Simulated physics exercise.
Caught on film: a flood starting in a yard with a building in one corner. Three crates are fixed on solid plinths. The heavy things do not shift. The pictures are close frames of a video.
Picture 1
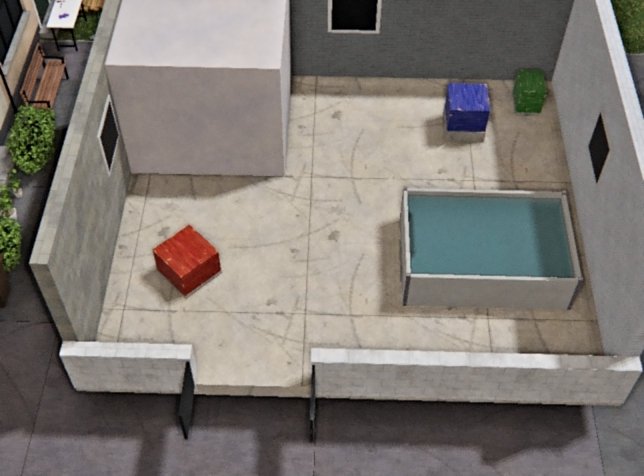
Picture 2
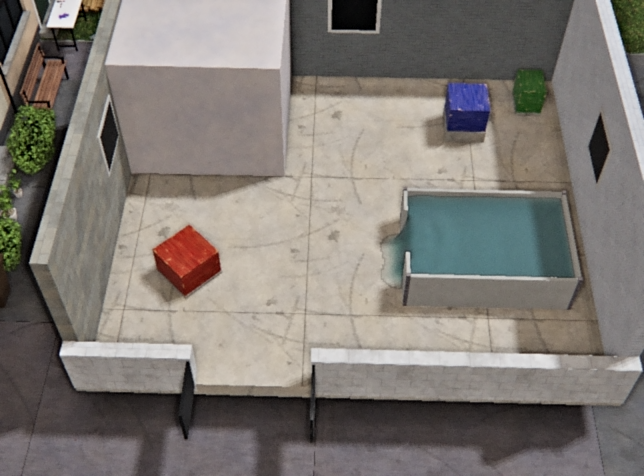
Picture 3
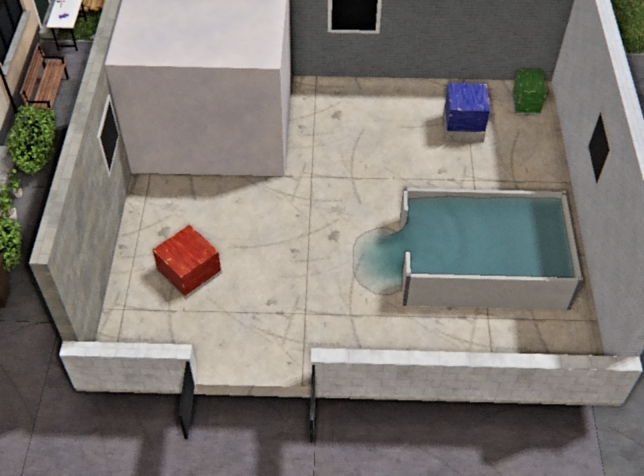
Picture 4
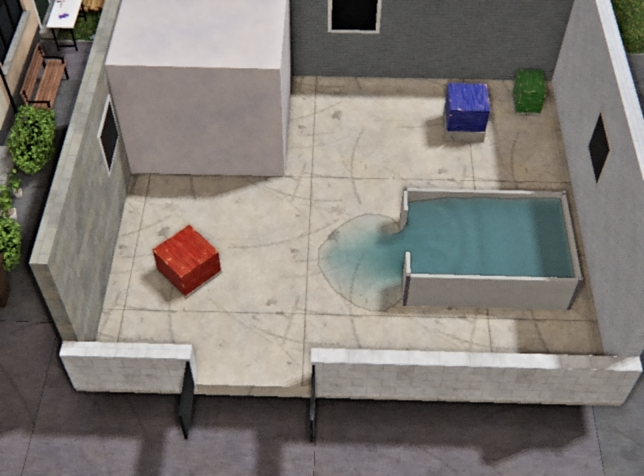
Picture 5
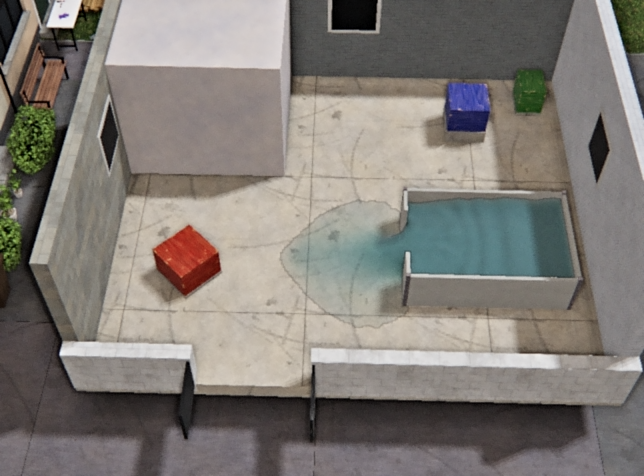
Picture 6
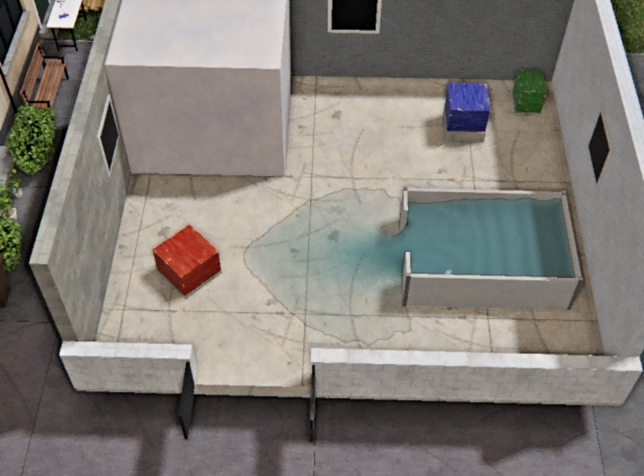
Water pours from a gap in the tank's left side and spreads leftward across the yard.
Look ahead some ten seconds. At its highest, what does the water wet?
In the end: The red crate is wetted; the blue crate escapes dry; the green crate escapes dry.
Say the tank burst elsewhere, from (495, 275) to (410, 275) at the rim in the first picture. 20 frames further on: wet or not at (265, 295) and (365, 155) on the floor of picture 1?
As listed: Awash, free of water.
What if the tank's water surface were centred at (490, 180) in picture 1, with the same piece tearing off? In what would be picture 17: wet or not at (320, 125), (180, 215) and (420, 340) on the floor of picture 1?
In turn: Under water, awash, no water.
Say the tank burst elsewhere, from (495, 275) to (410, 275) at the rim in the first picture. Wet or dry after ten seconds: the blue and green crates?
My reading: The blue one stays dry, the green one is soaked.
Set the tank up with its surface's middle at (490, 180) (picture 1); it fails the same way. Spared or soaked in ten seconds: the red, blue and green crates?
Then: The red crate takes water; the blue crate is safe; the green crate is topped.
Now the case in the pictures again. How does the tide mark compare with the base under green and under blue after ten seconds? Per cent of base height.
Roughly 20 per cent, then 20 per cent.
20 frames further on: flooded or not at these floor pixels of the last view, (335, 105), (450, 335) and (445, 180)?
One after the other: Flooded, clear, free of water.
A moment on, water covers 30 % of the floor; the red crate water round its plinth, the blue crate not reached, the green crate not reached.
Next, water covers 45 % of the floor; the red crate water round its plinth, the blue crate not reached, the green crate not reached.
Then, water covers 50 % of the floor; the red crate water round its plinth, the blue crate not reached, the green crate not reached.
Later, water covers 50 % of the floor; the red crate water round its plinth, the blue crate not reached, the green crate not reached.
In the end, water covers 75 % of the floor; the red crate was topped, the blue crate stayed above the water, the green crate stayed above the water.
